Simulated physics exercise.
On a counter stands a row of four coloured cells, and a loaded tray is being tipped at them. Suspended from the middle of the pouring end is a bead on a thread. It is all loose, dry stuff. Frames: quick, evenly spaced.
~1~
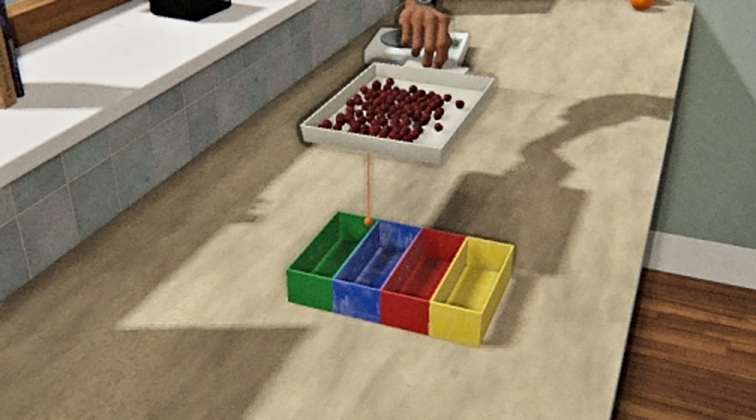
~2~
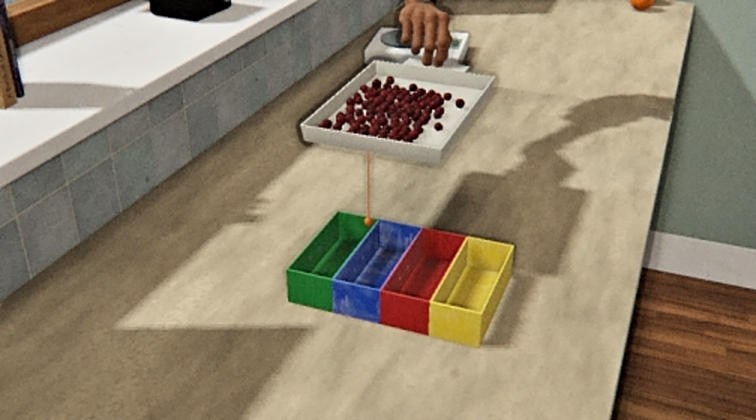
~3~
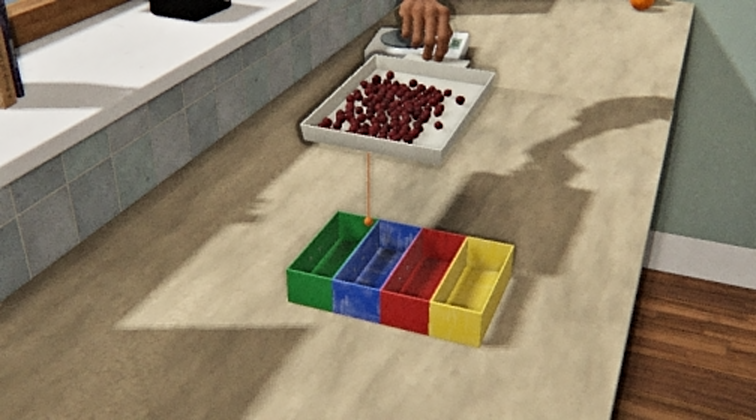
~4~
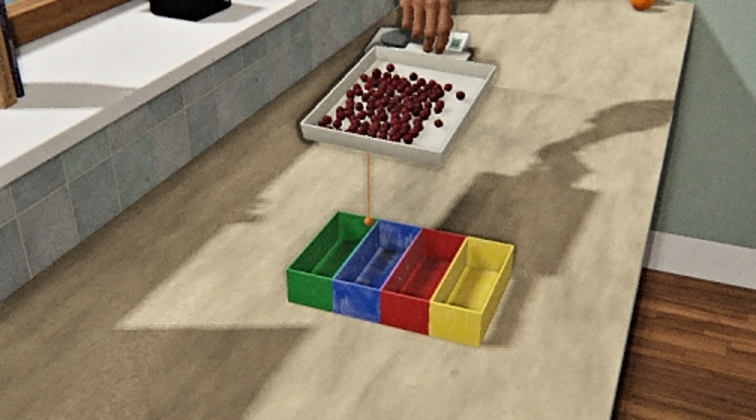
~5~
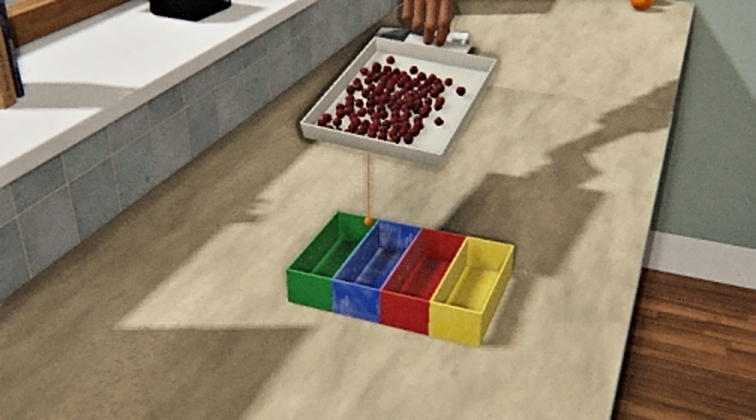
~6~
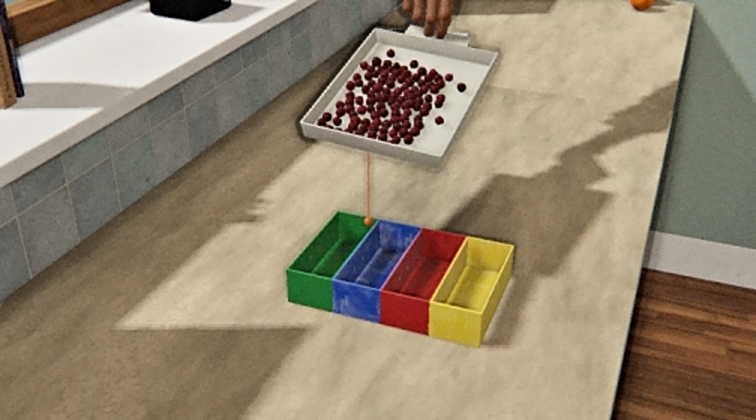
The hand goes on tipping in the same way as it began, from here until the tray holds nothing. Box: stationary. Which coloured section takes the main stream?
The red section takes it.
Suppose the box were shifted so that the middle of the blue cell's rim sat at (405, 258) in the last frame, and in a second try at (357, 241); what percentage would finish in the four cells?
About 90 in a hundred, then about 90 in a hundred.
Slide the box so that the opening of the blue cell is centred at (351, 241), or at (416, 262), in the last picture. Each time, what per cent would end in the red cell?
Roughly 40 % and 10 %.
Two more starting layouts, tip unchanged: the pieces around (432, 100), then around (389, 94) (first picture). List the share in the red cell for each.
Estimates in order: 60 percent, 70 percent.
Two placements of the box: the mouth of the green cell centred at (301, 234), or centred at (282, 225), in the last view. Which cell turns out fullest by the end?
First try: The cell in yellow; second try: The cell in yellow.
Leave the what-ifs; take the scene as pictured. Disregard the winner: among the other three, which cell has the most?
Next after the leader comes the blue one.
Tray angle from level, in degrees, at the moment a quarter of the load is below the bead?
About 100°.
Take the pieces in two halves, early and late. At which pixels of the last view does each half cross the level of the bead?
The first part at (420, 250); the rest at (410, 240).
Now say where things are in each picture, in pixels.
The first picture shows corners of the pouring end at (304, 125) and (439, 147), level; middle of the load at (391, 115), dried cherries; bead on its thread at (369, 221); green cell at (310, 287); blue cell at (356, 298); red cell at (405, 310); yellow cell at (455, 321).
The second picture shows corners of the pouring end at (304, 125) and (439, 147), level; middle of the load at (391, 115).
The third picture shows corners of the pouring end at (304, 124) and (439, 149), tipped barely, lowest at the right corner; middle of the load at (391, 112).
The fourth picture shows corners of the pouring end at (304, 123) and (439, 151), tipped a little, lowest at the right corner; middle of the load at (391, 109).
The fifth picture shows corners of the pouring end at (304, 122) and (439, 152), tipped a little, lowest at the right corner; middle of the load at (391, 105).
The sixth picture shows corners of the pouring end at (304, 122) and (439, 154), tipped a little, lowest at the right corner; middle of the load at (392, 103); green cell at (310, 287); blue cell at (356, 298); red cell at (405, 310); yellow cell at (455, 321).
Soon, tray tipped steeply; all on the tray.
A while on, tray tipped right over; all on the tray.
Towards the end, tray tipped past a quarter turn; about two thirds in the red cell; about a quarter in the blue cell; a small part in the green cell; a stray few in the yellow cell; a small part falling or outside the box.
Finally, tray tipped past a quarter turn; about two thirds in the red cell; about a quarter in the blue cell; a small part in the green cell; a stray few in the yellow cell; a small part outside the box.
